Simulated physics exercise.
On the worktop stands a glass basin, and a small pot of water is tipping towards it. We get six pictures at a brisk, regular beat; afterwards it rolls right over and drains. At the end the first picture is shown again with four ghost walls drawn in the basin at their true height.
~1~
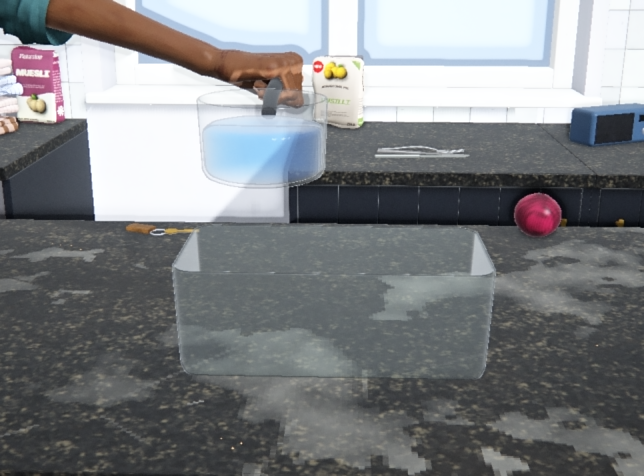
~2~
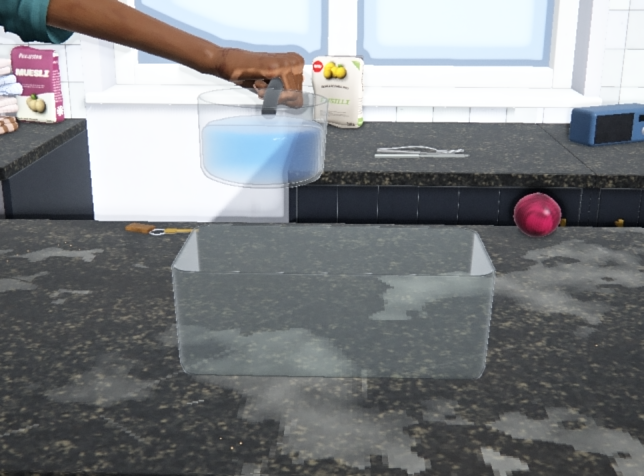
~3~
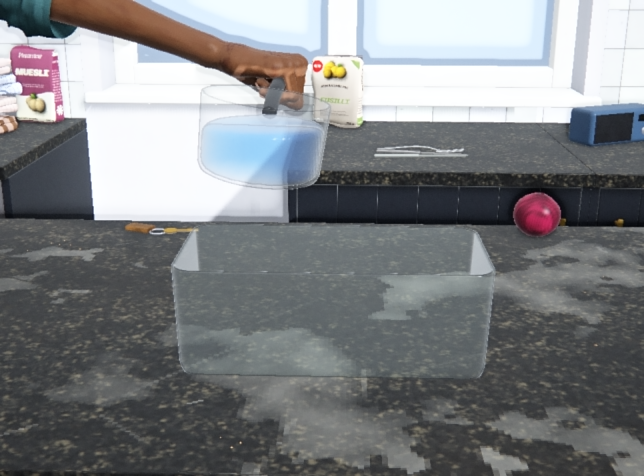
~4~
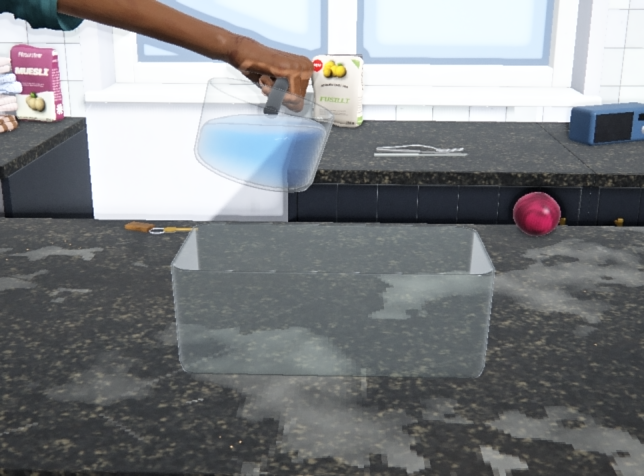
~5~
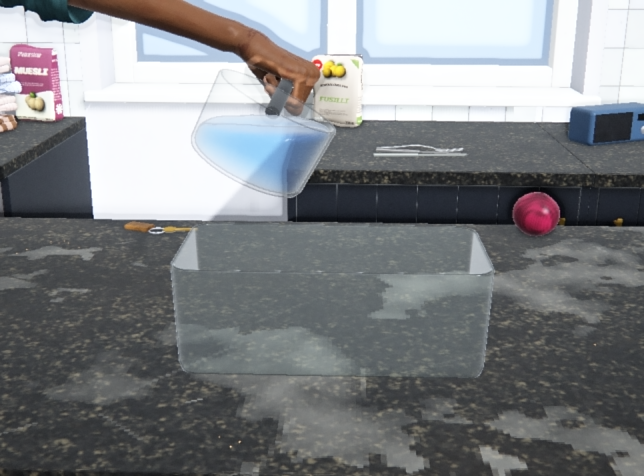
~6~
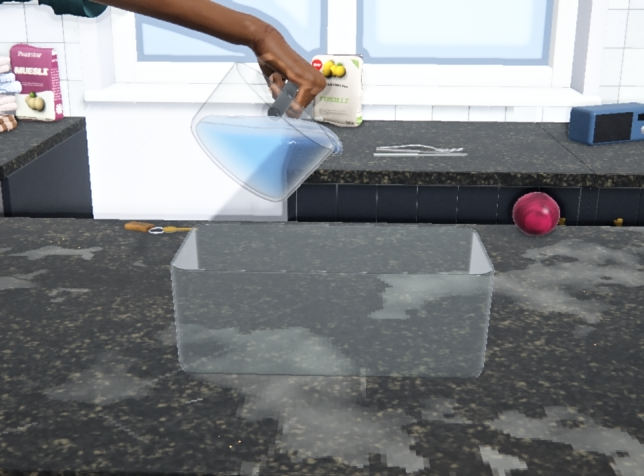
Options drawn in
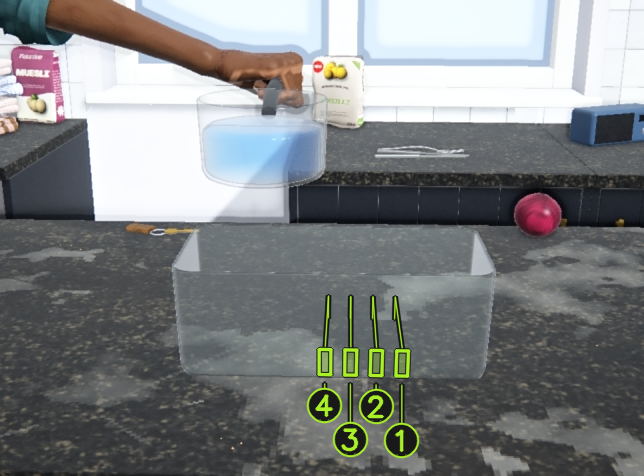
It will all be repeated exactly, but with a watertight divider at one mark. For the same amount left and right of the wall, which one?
Choose 2.
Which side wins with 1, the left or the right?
The left one.
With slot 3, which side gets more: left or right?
The right side.
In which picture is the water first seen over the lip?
In picture 6.
In lime, 1 at (401, 384); 2 at (376, 384); 3 at (350, 383); 4 at (324, 383).
With 1, about 80 % ends left of the wall and 18 % right of it.
With 2, about 51 % ends left of the wall and 48 % right of it.
With 3, about 30 % ends left of the wall and 69 % right of it.
With 4, about 11 % ends left of the wall and 89 % right of it.
